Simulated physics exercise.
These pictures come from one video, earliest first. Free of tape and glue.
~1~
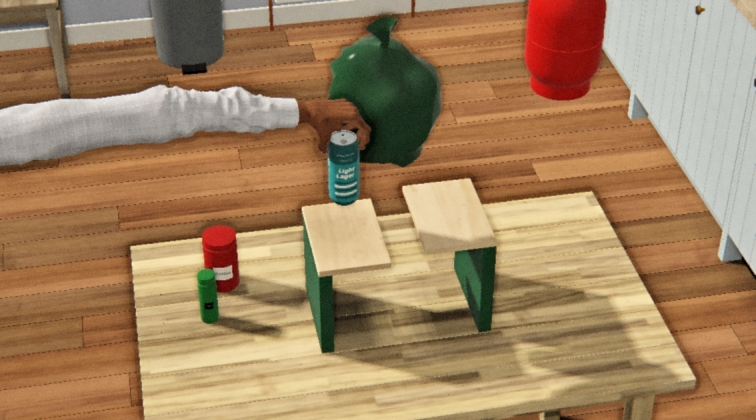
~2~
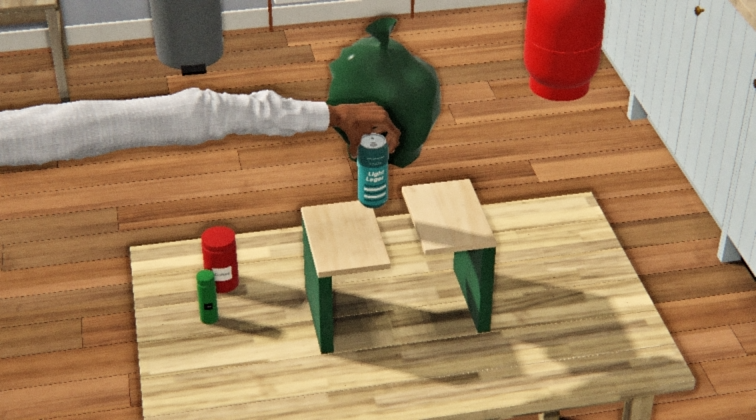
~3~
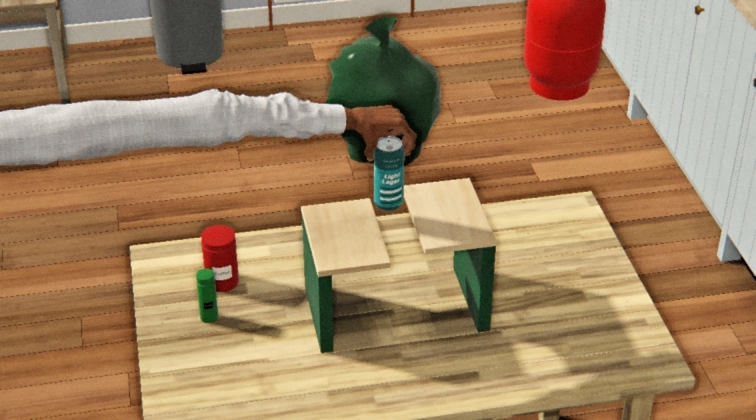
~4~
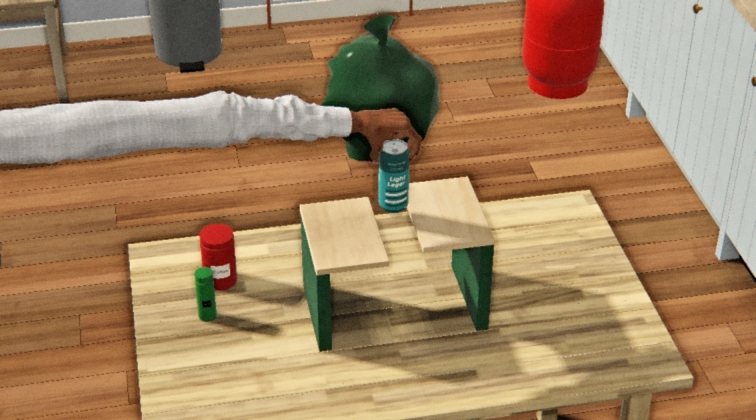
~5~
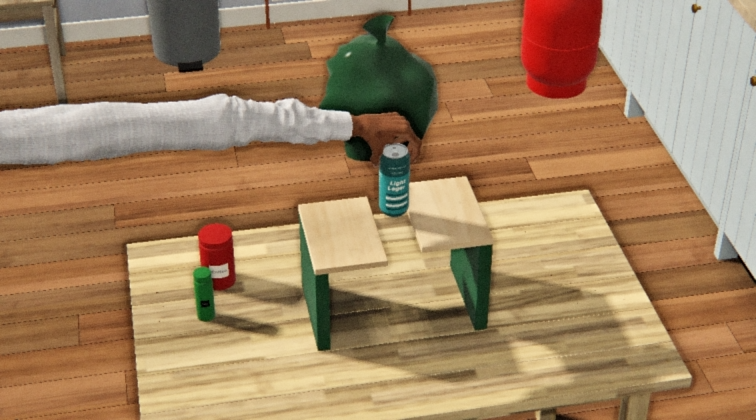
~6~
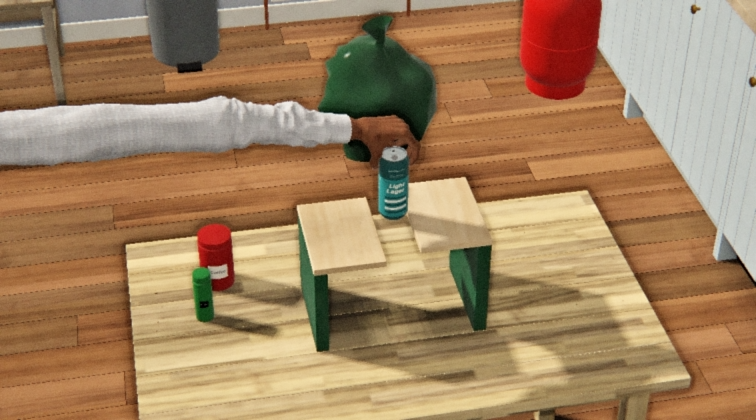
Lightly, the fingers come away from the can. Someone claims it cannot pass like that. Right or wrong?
Wrong.
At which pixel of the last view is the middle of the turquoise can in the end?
End position, last frame: About (392, 281).
Then, 0.20 s later than the last frame, turquoise can moved about its own width near (393, 202).
Then, 0.30 s later than the last frame, turquoise can moved well along near (393, 254).
Then, 0.40 s later than the last frame, turquoise can moved well along near (392, 276).
When it is over, moved from the start, turquoise can; the other 2 as before. End places, in pixels of the last picture, turquoise can near (392, 281). The can goes down the gap.
